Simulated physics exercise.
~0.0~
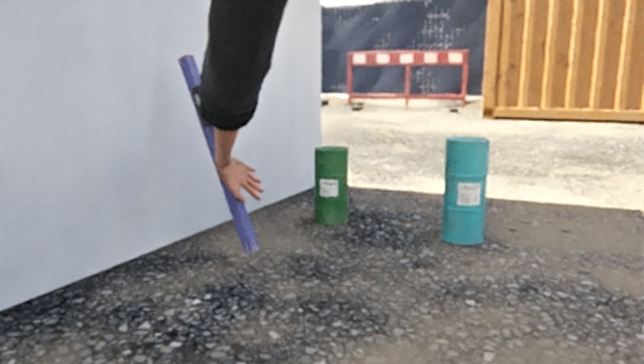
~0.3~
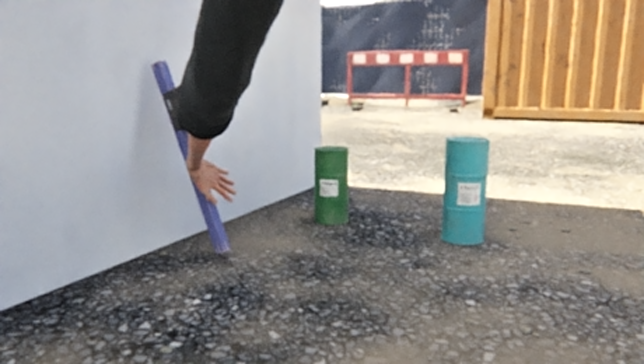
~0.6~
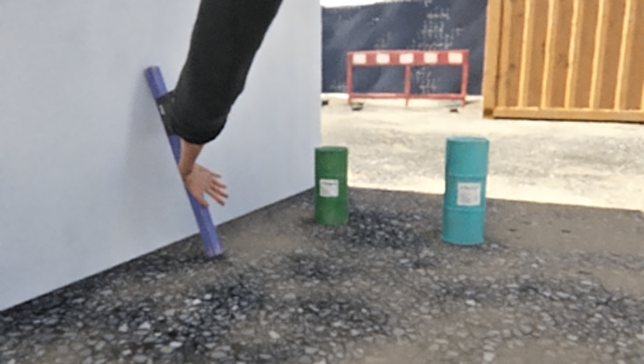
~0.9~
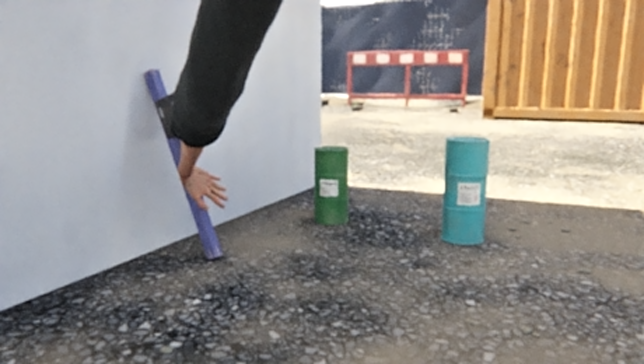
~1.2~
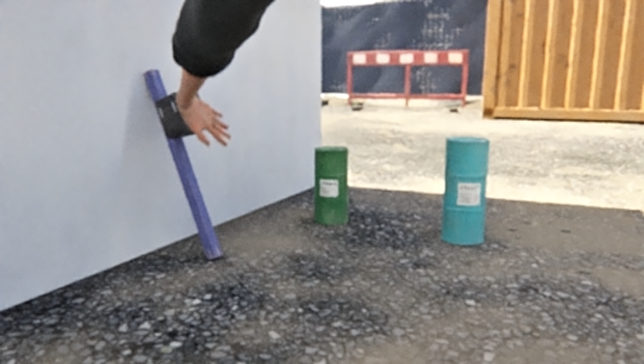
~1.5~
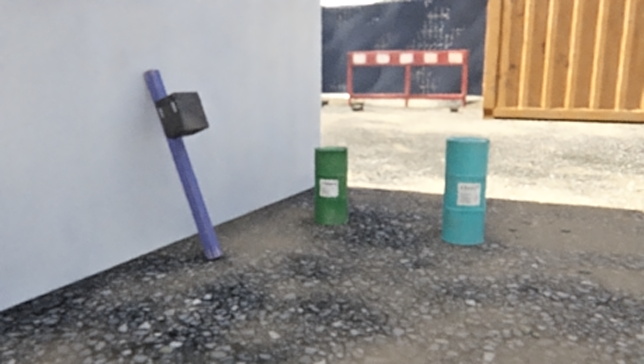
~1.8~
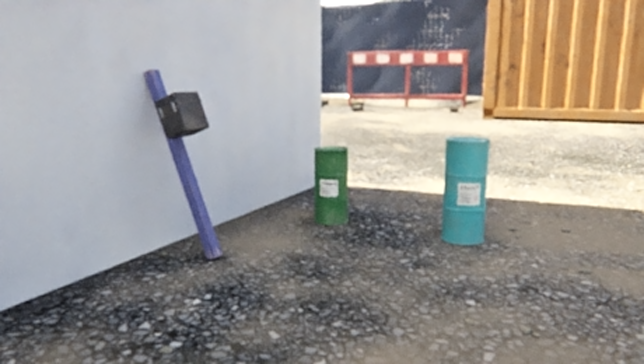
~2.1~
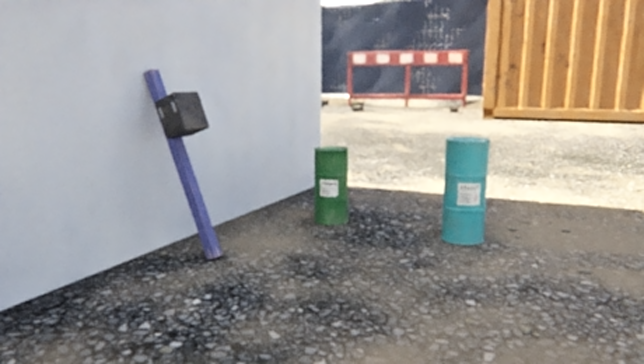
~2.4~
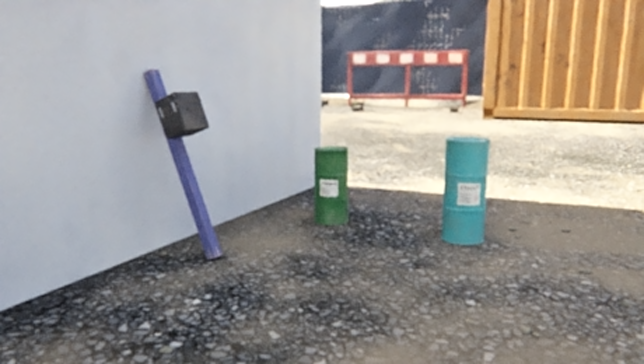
The clip shows a hand moving a blue pole with a dark box attached to the left and leaning it against a pale wall, near a green canister and a turquoise one. The hand lets go and withdraws, and the pole stays leaning while the canisters remain in place.
